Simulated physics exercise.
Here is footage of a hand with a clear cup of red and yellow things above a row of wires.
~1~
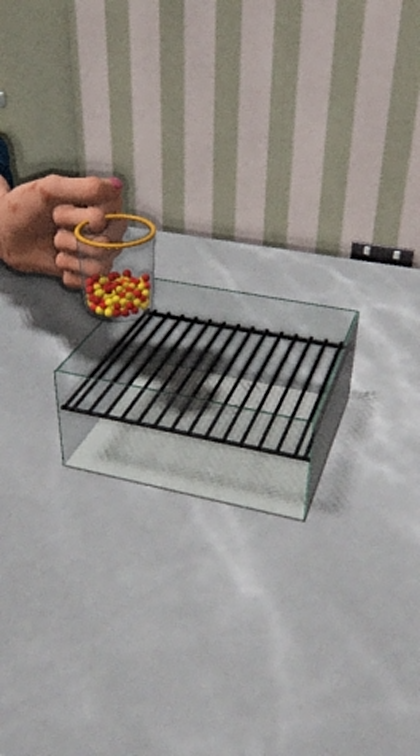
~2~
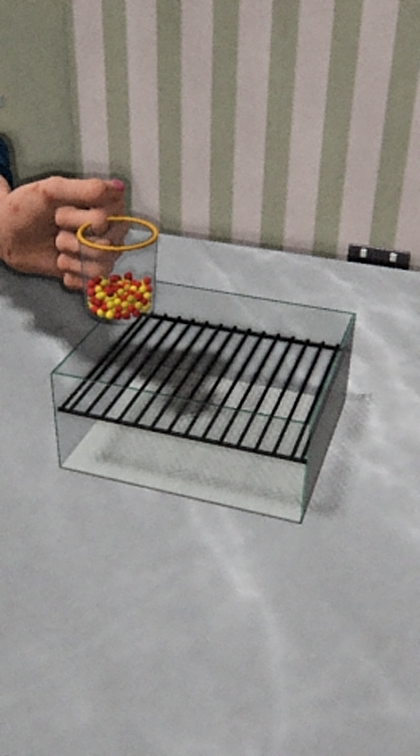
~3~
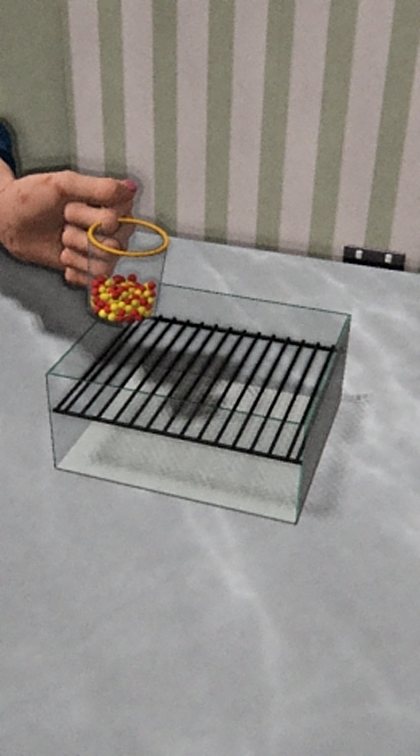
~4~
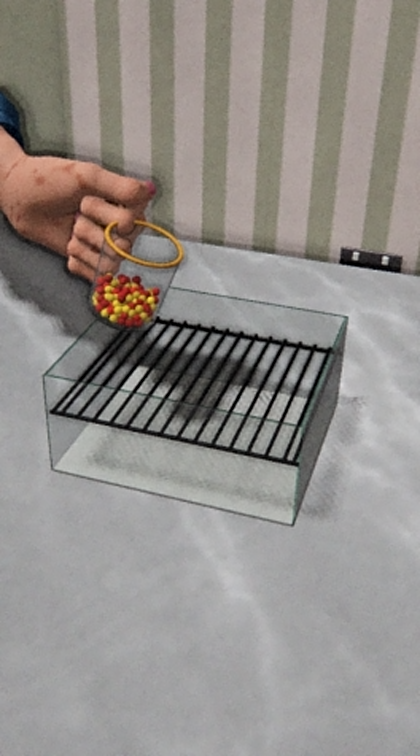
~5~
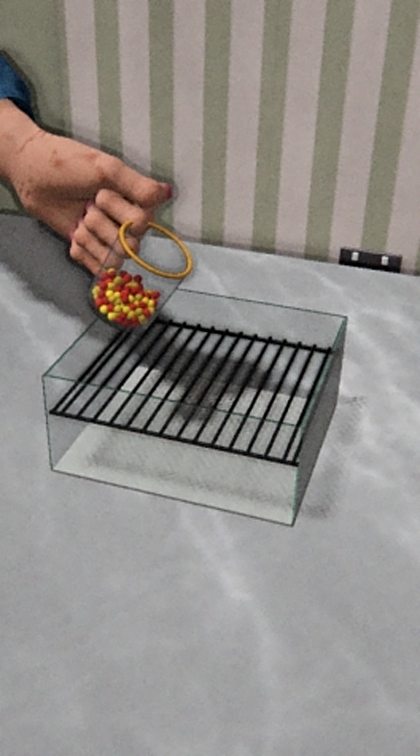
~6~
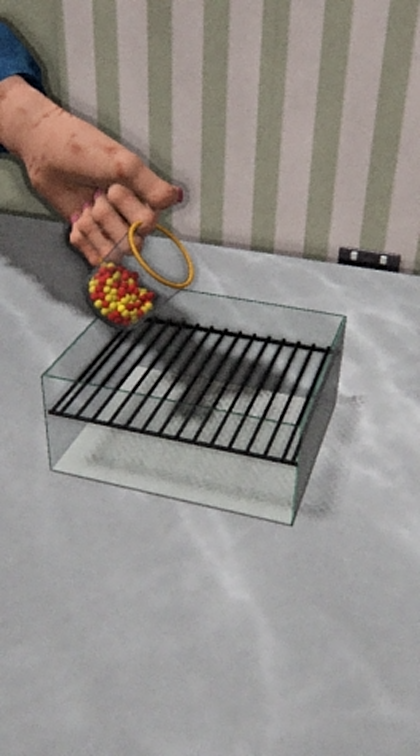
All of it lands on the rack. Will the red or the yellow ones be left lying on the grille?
Finally, the red pieces make it past, and the yellow pieces make it past.
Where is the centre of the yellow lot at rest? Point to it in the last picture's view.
About (184, 427).
Then, 0.37 s later than the last frame, red ones, every one in the cup; yellow ones, every one in the cup.
Then, 0.70 s later than the last frame, red ones, the larger part in the cup, roughly a quarter on or over the wires, about a tenth under the rack; yellow ones, almost all in the cup, about a tenth on or over the wires.
Then, 0.98 s later than the last frame, red ones, about a tenth on or over the wires, the larger part under the rack; yellow ones, roughly a quarter on or over the wires, the larger part under the rack.
When it is over, red ones, every one under the rack; yellow ones, every one under the rack.
